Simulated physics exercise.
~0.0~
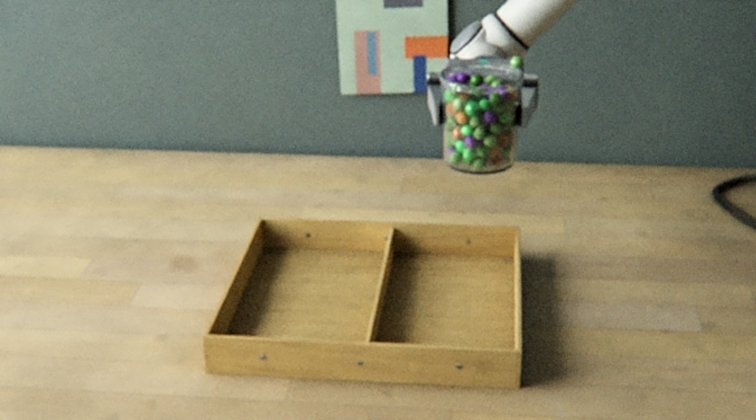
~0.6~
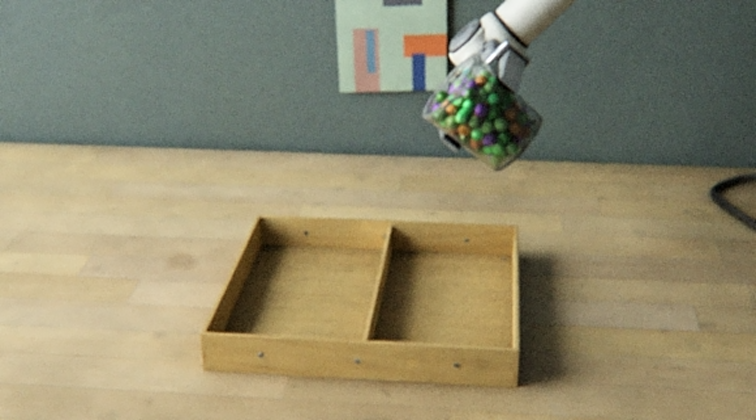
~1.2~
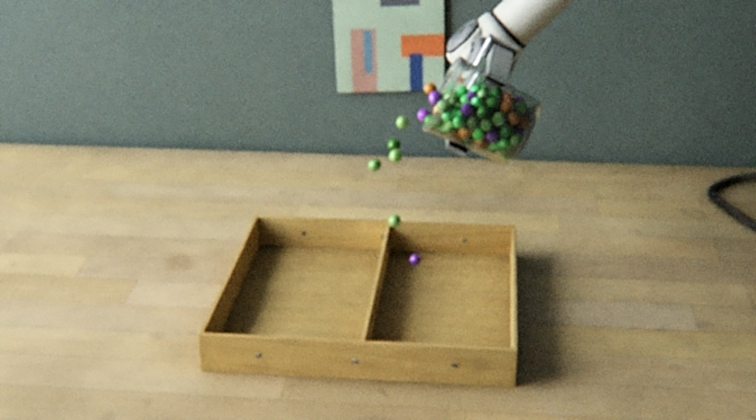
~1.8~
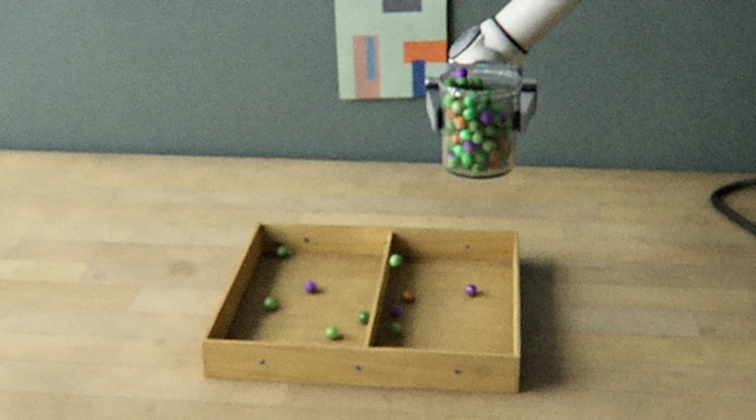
The video shows a robotic arm tipping a clear beaker of green, purple and orange balls above a divided wooden tray, spilling a few into it. The arm then turns the beaker upright, still mostly full, with scattered balls resting in both compartments.
